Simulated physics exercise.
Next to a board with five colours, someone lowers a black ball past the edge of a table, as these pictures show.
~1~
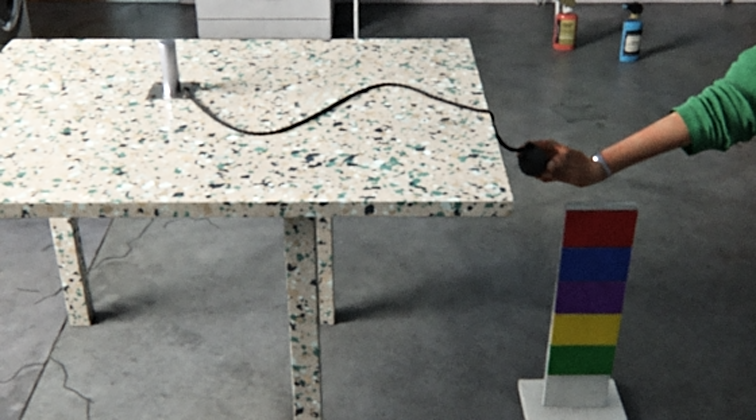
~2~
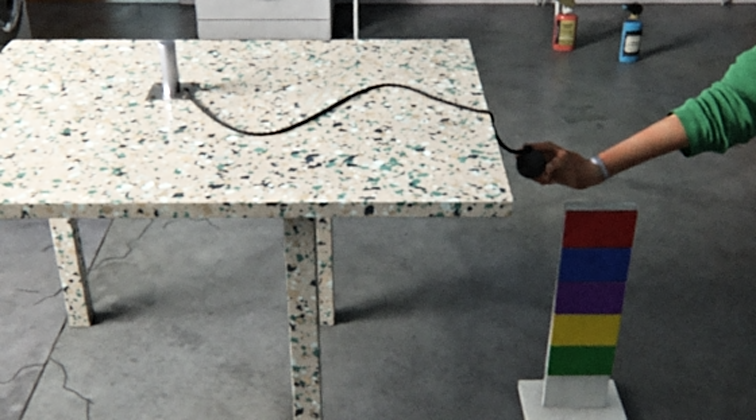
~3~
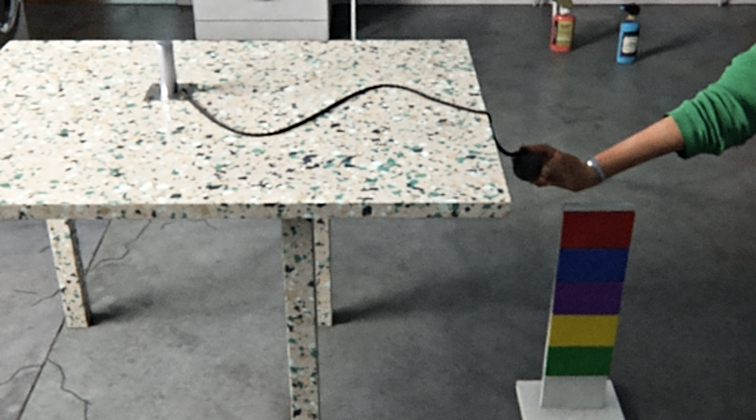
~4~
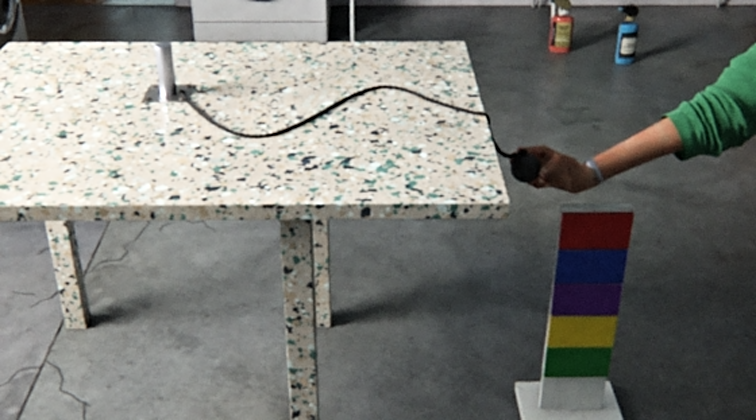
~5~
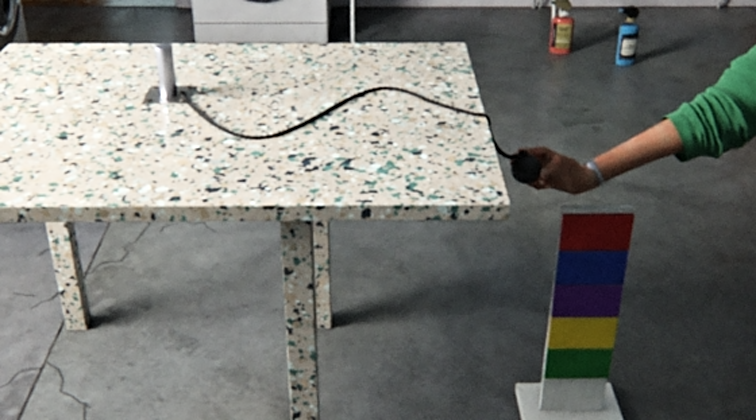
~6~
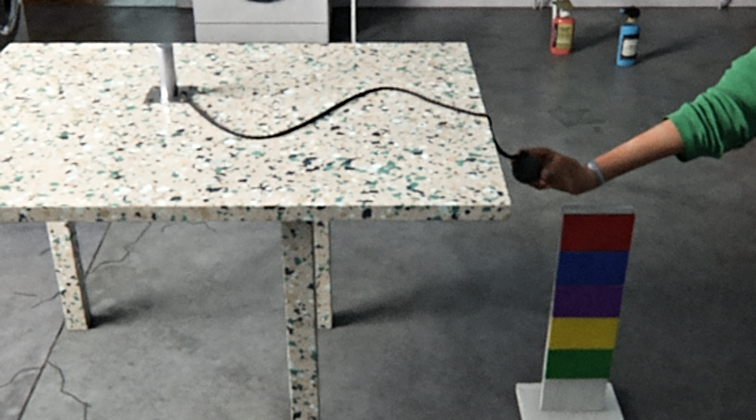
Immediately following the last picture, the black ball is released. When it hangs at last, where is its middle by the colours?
By the colours, at purple.
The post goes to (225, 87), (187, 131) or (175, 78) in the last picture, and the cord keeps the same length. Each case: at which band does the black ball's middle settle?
Yellow; yellow; purple.
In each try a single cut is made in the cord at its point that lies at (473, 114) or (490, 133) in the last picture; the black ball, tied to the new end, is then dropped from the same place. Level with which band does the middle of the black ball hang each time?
In order, the results are red and blue.
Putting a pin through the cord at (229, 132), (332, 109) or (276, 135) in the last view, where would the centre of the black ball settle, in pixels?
Going through the tries, I'd expect close to (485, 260), (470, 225) and lastly (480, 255).
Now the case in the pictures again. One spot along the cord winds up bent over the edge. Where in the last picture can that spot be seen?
(381, 89).
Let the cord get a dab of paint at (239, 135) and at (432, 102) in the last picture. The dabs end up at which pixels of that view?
Point one: (298, 103); point two: (485, 180).
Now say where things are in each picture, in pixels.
Black ball (533, 161); red (600, 230); blue (595, 265); purple (591, 298); yellow (586, 330); green (582, 361), in the first picture.
Black ball (531, 164); cord through (199, 106) (253, 134) (327, 109) (390, 85) (461, 107), in the second picture.
Black ball (527, 166), in the third picture.
Black ball (526, 168); cord through (195, 108) (250, 136) (323, 111) (386, 87) (458, 109), in the fourth picture.
Black ball (526, 169), in the fifth picture.
Black ball (527, 169); cord through (197, 109) (251, 138) (324, 113) (387, 88) (459, 110), in the sixth picture.
Soon after, ball near (505, 289); level with purple.
Then, ball near (444, 297); level with purple.
Further on, ball near (493, 299); level with purple.
At rest, ball near (483, 300); level with purple. At purple.
